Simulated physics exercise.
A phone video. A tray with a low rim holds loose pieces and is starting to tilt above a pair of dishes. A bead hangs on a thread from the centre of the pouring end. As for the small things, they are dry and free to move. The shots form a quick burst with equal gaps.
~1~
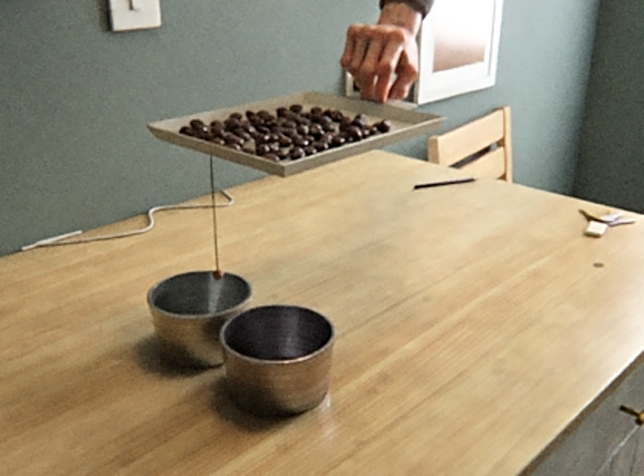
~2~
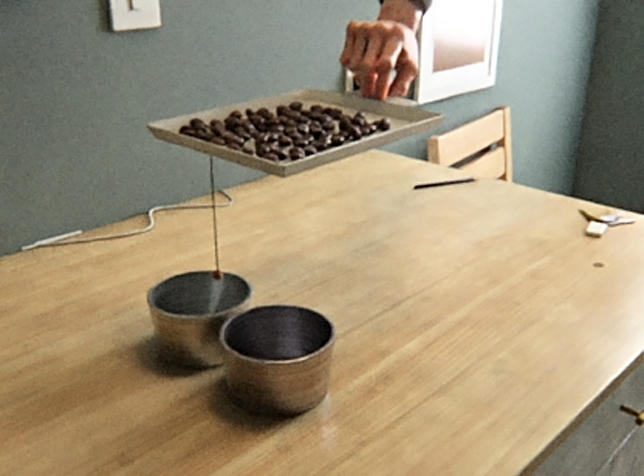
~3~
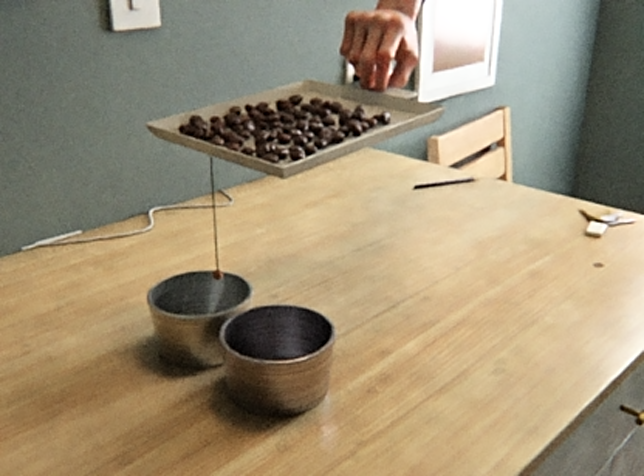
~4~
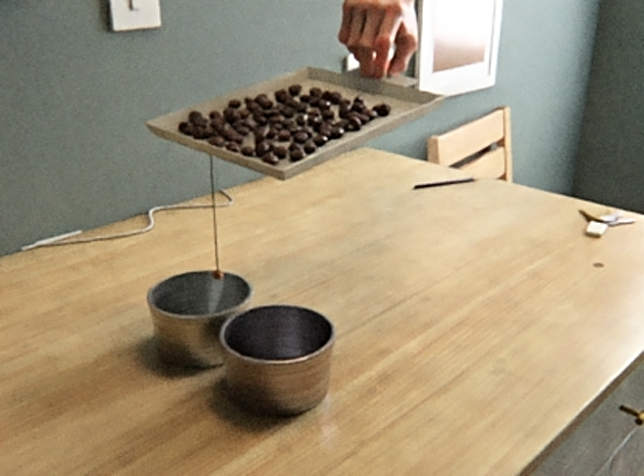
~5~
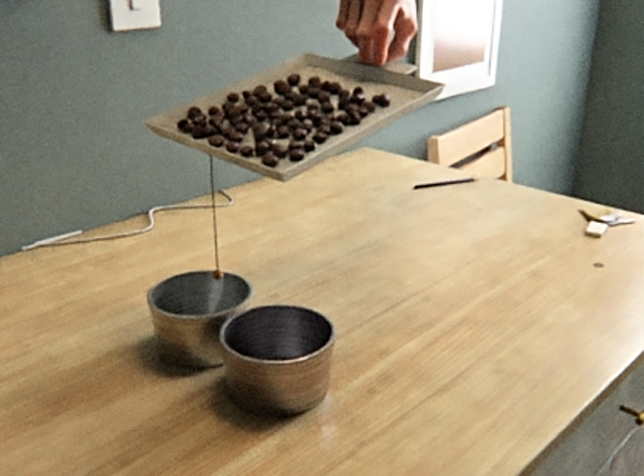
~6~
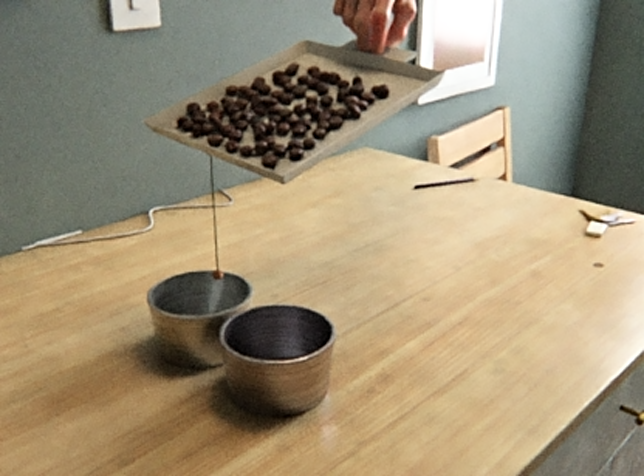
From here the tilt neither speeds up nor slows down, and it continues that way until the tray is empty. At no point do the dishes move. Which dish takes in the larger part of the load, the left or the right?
The dish on the right is going to receive more.
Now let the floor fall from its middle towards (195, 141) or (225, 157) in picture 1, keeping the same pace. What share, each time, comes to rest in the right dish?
Roughly 0 percent, then 30 percent.
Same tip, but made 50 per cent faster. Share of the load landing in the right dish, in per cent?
Some 50 per cent.
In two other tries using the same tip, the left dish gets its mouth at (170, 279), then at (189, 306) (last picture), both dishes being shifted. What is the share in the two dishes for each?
In order: 70 per cent and 80 per cent.
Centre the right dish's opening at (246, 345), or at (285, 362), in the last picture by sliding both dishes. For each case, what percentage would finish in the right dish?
Close to 50 in a hundred, then close to 20 in a hundred.
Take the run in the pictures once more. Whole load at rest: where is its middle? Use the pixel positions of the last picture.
Roughly pixel (257, 373).
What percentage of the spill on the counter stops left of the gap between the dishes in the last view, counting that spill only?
It comes out at roughly 90 percent.
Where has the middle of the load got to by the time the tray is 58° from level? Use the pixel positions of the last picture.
The load is centred near (240, 144).
Soon after the last picture, tray tipped steeply; most on the tray; a stray few in the right dish; a small part in the air.
A little later, tray tipped right over; about half in the right dish; about a quarter in the left dish; about a quarter outside both; a small part in the air.
Later still, tray tipped past a quarter turn; about half in the right dish; about a quarter in the left dish; about a quarter outside both.
At rest, tray tipped past a quarter turn; about half in the right dish; about a quarter in the left dish; about a quarter outside both.
